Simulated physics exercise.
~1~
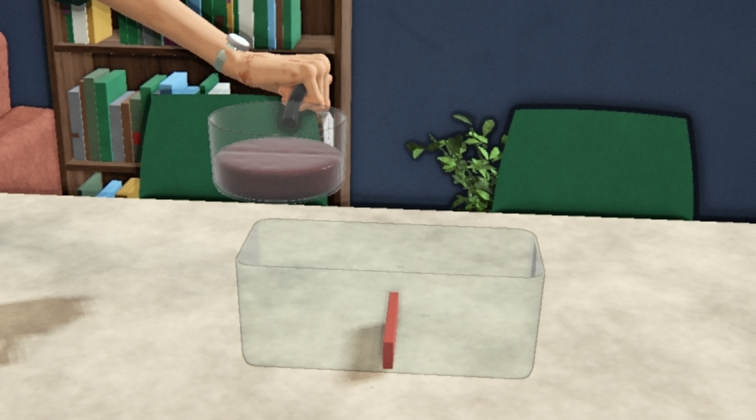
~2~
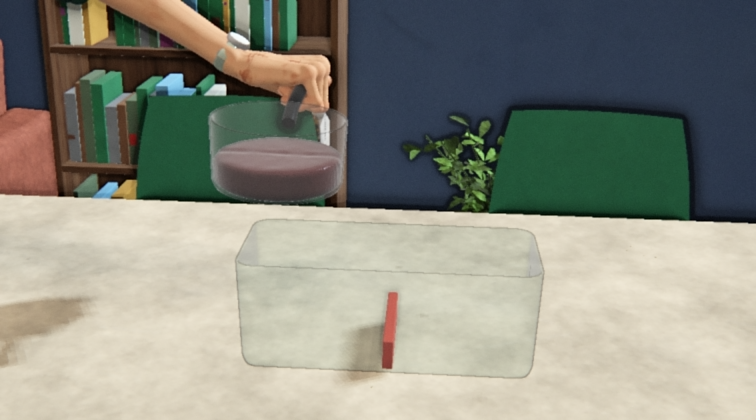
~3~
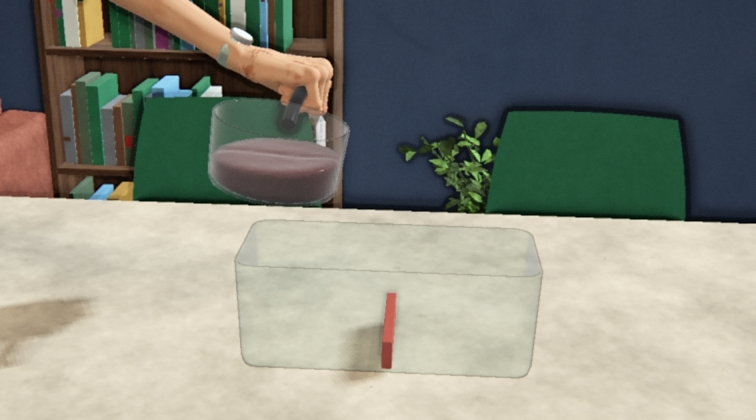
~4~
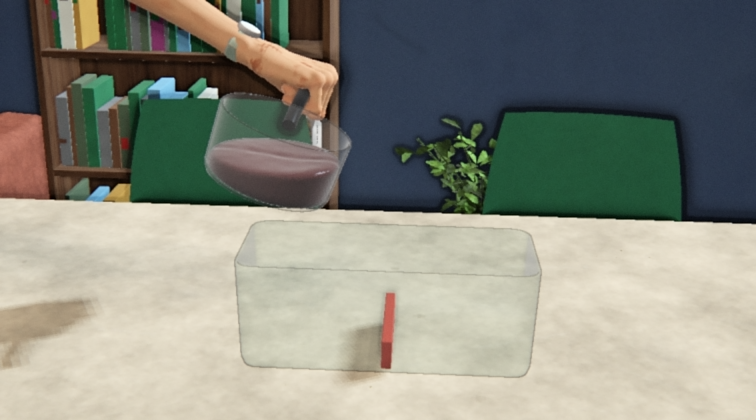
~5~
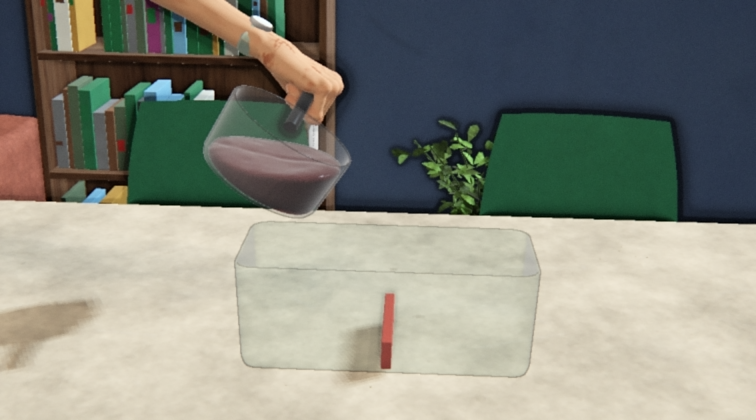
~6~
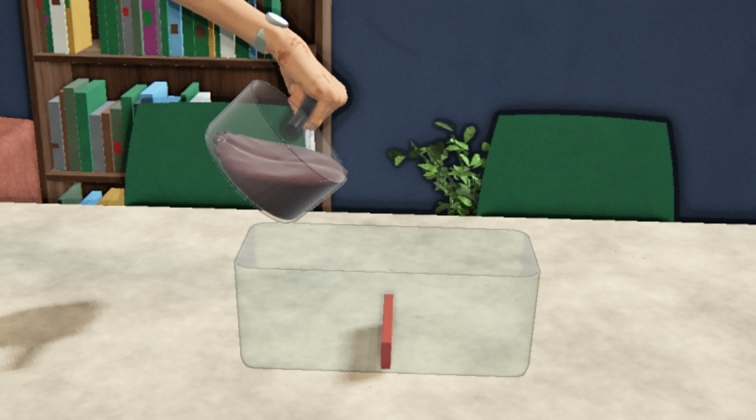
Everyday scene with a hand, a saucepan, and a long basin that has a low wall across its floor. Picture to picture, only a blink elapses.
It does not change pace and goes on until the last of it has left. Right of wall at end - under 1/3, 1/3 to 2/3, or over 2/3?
Low band.
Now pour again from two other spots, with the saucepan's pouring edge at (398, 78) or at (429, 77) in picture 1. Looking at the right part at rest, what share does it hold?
In order: Close to 85 and 85 percent.
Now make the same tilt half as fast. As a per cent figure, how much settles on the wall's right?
I'd say roughly 25 in every hundred ends up there.
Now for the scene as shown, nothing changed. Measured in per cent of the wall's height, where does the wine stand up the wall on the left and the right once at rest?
Left: About 60; right: About 10.
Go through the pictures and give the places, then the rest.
In the first frame, it leans 0°; its right rim is at (345, 122); the wine meets the walls at (217, 151) and (342, 156); the long basin's rim runs from (246, 242) to (539, 254); the wall's top is at (391, 317).
In the second frame, it leans 2°; its right rim is at (346, 125); the wine meets the walls at (217, 151) and (342, 157).
In the third frame, it leans 9°; its right rim is at (348, 133); the wine meets the walls at (214, 150) and (340, 159).
In the fourth frame, it leans 19°; its right rim is at (349, 146); the wine meets the walls at (212, 147) and (340, 161).
In the fifth frame, it leans 32°; its right rim is at (349, 163); the wine meets the walls at (210, 142) and (342, 165).
In the sixth frame, it leans 47°; its right rim is at (344, 181); the wine meets the walls at (215, 134) and (342, 168); 1 per cent is over the edge.
A moment on, the saucepan is tipped on its side and 27 per cent is still to pour, 43 is left of the wall and 2 right of it.
Next, the saucepan is tipped on its side and 11 per cent is still to pour, 75 is left of the wall and 8 right of it.
Then the saucepan is tipped on its side and 2 per cent is still to pour, 78 is left of the wall and 14 right of it.
Later the saucepan is tipped on its side and 1 per cent is still to pour, 80 is left of the wall and 15 right of it.
Finally, 81 per cent lies left of the wall, 16 right of it and 3 outside.
